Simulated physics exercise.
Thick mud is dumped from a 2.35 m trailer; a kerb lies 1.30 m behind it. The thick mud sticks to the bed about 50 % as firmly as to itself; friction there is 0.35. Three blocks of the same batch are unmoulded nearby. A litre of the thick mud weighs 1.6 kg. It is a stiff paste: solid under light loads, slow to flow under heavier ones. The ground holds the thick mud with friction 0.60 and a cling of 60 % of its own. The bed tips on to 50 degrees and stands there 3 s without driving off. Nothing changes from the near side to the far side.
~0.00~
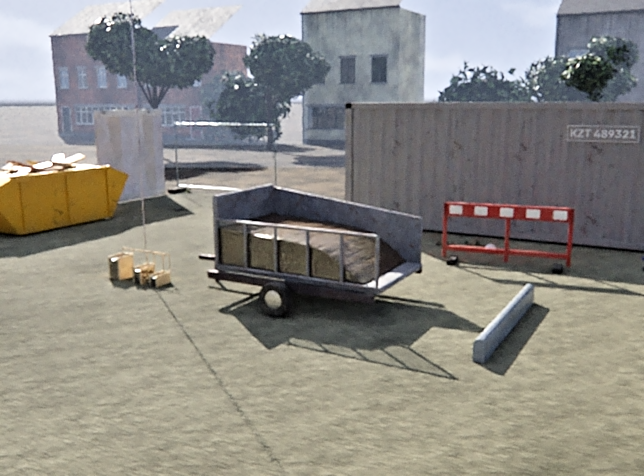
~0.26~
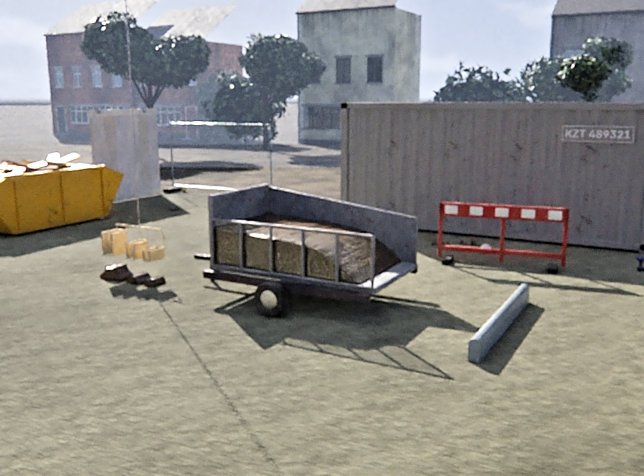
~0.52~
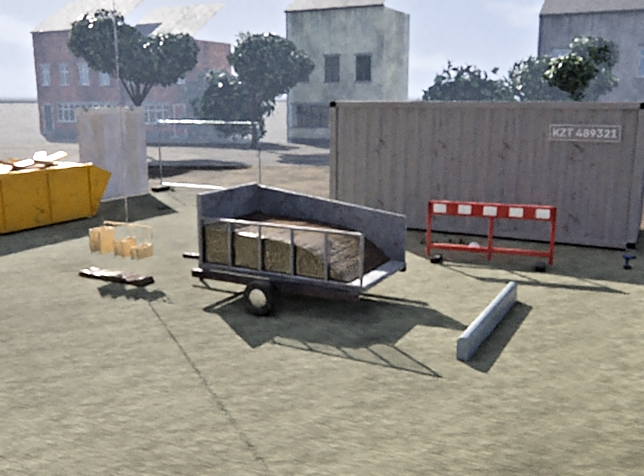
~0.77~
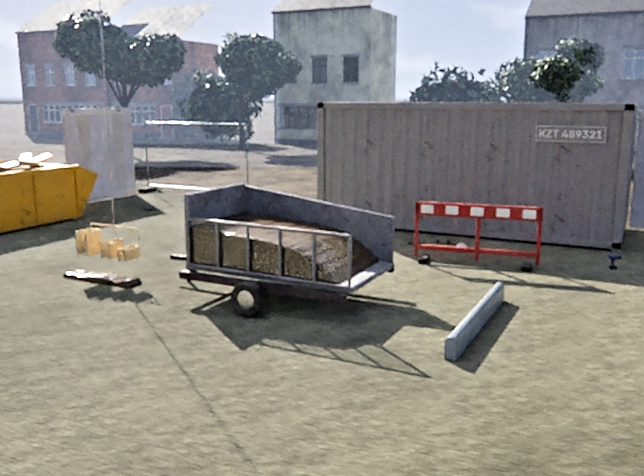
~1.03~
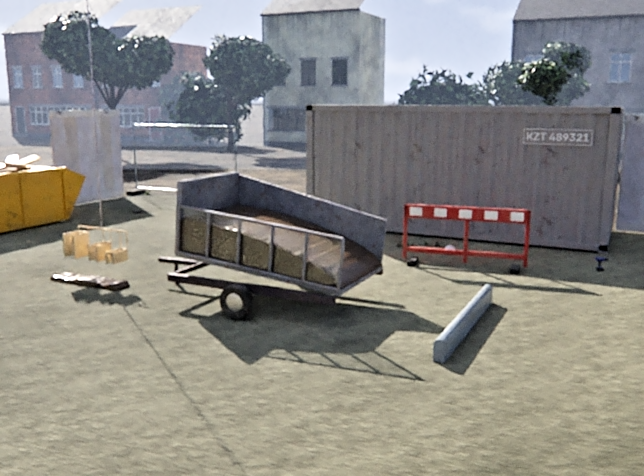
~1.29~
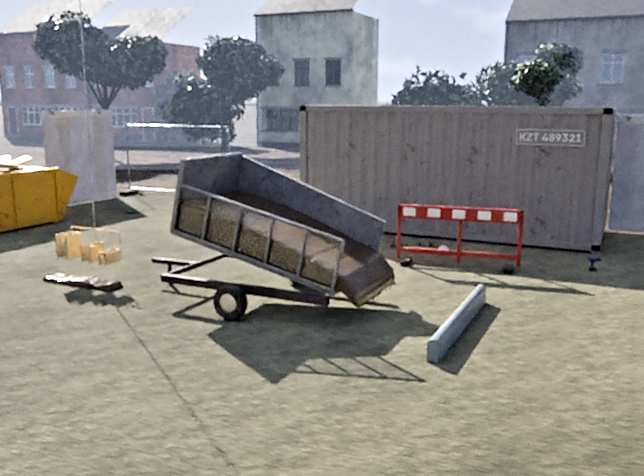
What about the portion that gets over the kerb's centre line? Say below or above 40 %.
Expect above 40 %.
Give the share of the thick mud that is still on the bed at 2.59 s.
About 10 %.
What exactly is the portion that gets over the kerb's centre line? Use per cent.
About 50 %.
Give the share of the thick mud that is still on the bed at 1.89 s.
Some 60 per cent.
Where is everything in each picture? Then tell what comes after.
Top of the high end at (217, 198), tilt 0 degrees; leading edge of the thick mud at (360, 284); blocks stand 32 cm, 21 cm, 14 cm (left to right), in the first frame.
Top of the high end at (213, 198), tilt 0 degrees; leading edge of the thick mud at (356, 284); blocks stand 19 cm, 12 cm, 9.7 cm (left to right), in the second frame.
Top of the high end at (201, 197), tilt 0 degrees; leading edge of the thick mud at (345, 283); blocks stand 9.2 cm, 9.2 cm, 9.0 cm (left to right), in the third frame.
Top of the high end at (189, 197), tilt 0 degrees; leading edge of the thick mud at (334, 280); blocks stand 9.1 cm, 9.0 cm, 9.0 cm (left to right), in the fourth frame.
Top of the high end at (182, 184), tilt 5 degrees; leading edge of the thick mud at (339, 285); blocks stand 9.1 cm, 9.0 cm, 9.0 cm (left to right), in the fifth frame.
Top of the high end at (185, 163), tilt 13 degrees; leading edge of the thick mud at (357, 309); blocks stand 9.1 cm, 9.0 cm, 9.0 cm (left to right), in the sixth frame.
After 1.89 s, the tilt is 31 degrees, 58 % is on the bed and 0 % past the kerb's middle.
After 2.59 s, the tilt is 49 degrees, 10 % is on the bed and 29 % past the kerb's middle.
After 3.29 s, the tilt is 50 degrees, none is on the bed and 51 % past the kerb's middle.
After 3.99 s, the tilt is 50 degrees, none is on the bed and 51 % past the kerb's middle.
After 5.69 s, at the end, the tilt is 50 degrees, none is on the bed and 51 % past the kerb's middle.
